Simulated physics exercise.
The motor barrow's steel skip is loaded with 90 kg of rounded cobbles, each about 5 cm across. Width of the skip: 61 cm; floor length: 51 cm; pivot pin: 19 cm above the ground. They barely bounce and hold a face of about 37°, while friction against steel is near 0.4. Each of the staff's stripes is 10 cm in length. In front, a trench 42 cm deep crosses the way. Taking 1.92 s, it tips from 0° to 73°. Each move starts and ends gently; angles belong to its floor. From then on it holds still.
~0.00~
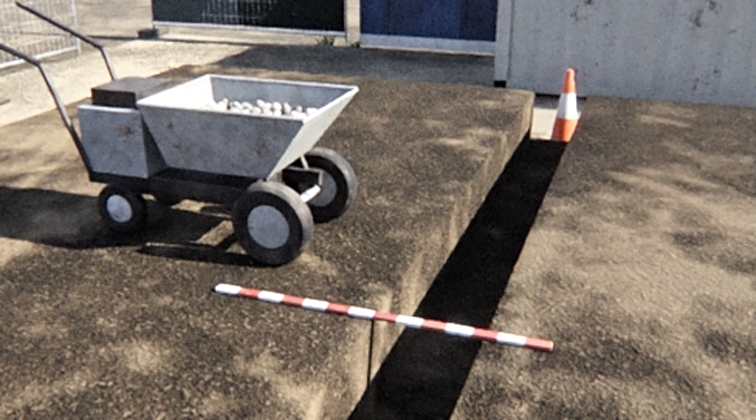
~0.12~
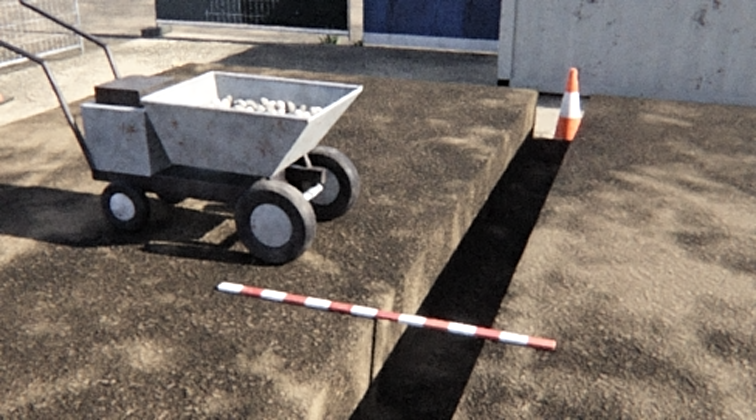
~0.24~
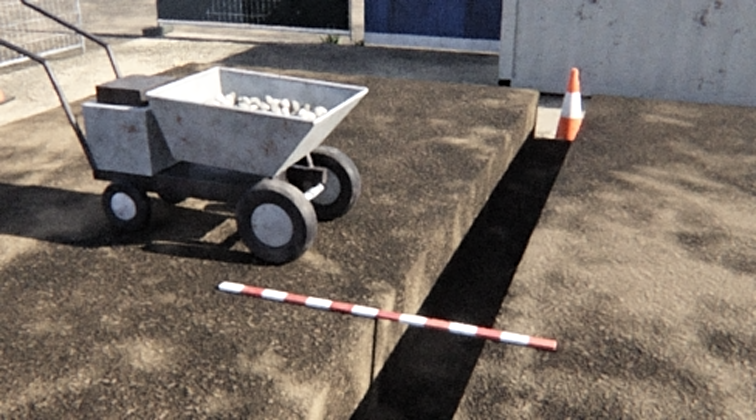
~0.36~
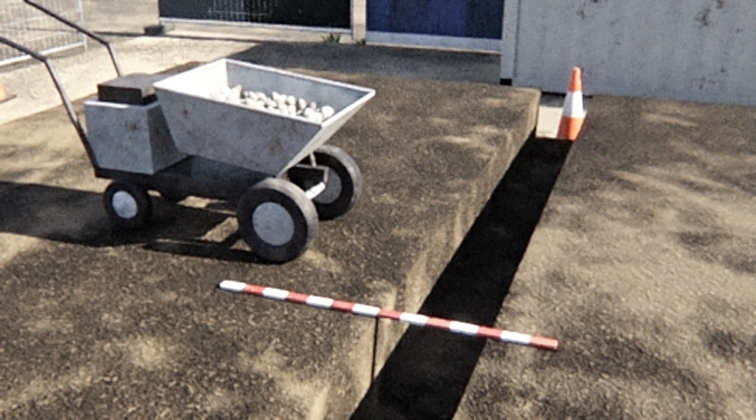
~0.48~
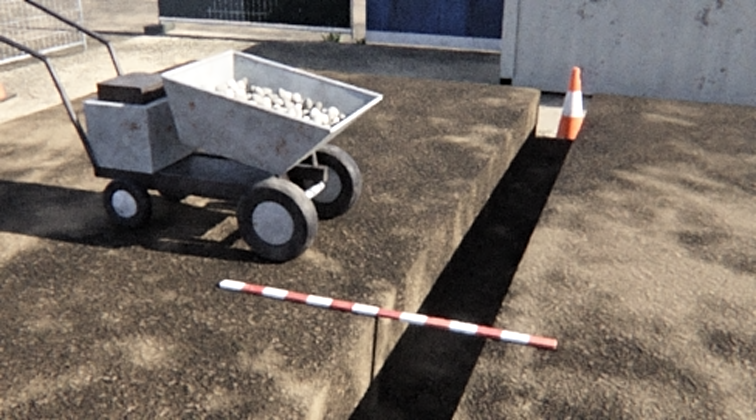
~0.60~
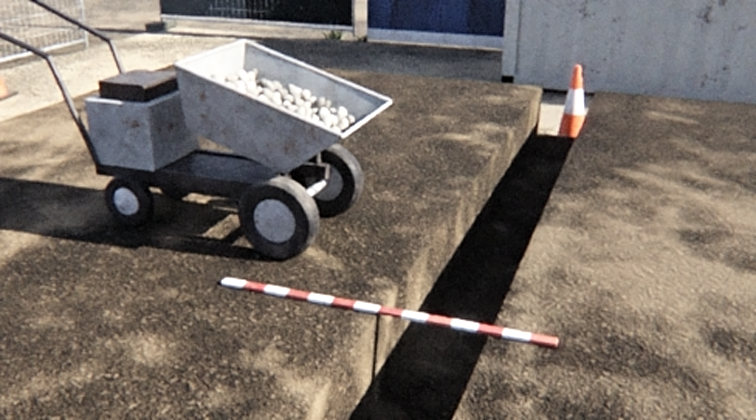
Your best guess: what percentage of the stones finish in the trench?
My guess is about 100 per cent.
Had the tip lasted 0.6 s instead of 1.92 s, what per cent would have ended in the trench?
My guess is near 100 percent.
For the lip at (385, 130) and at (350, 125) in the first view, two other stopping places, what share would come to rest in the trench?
Around 60% for the first place and 100% for the second.
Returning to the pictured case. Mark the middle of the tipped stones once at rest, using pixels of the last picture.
Roughly at (470, 328).
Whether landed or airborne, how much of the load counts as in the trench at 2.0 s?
About 50 per cent by then.
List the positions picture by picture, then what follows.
In the first frame, the skip is at 0°, its lip at (305, 121); the top of the load is at (257, 111).
The second frame shows lip at (309, 120), floor tilted 1°, highest stones at (262, 109); the stones move at 0.1 m/s on average.
In the third frame, the skip is at 3°, its lip at (315, 122); the top of the load is at (250, 105); the stones move at 0.2 m/s on average.
The fourth frame shows lip at (323, 125), floor tilted 7°, highest stones at (236, 96); the stones move at 0.3 m/s on average.
The fifth frame shows lip at (332, 131), floor tilted 11°, highest stones at (242, 90); the stones move at 0.3 m/s on average.
The sixth frame shows lip at (343, 136), floor tilted 17°, highest stones at (239, 80); the stones move at 0.4 m/s on average.
After 1.4 s the floor is at 62°; 100 % in the skip; the foremost stones are at (396, 197).
After 2.0 s the floor is at 73°; 48 % in the skip, 1 % short of the trench, 51 % in the trench; the foremost stones are at (505, 342).
After 2.4 s the floor is at 73°; 19 % in the skip, 1 % short of the trench, 81 % in the trench; the foremost stones are at (509, 332).
After 4.3 s the floor is at 73°; 0 % in the skip, 100 % in the trench; the foremost stones are at (508, 331).
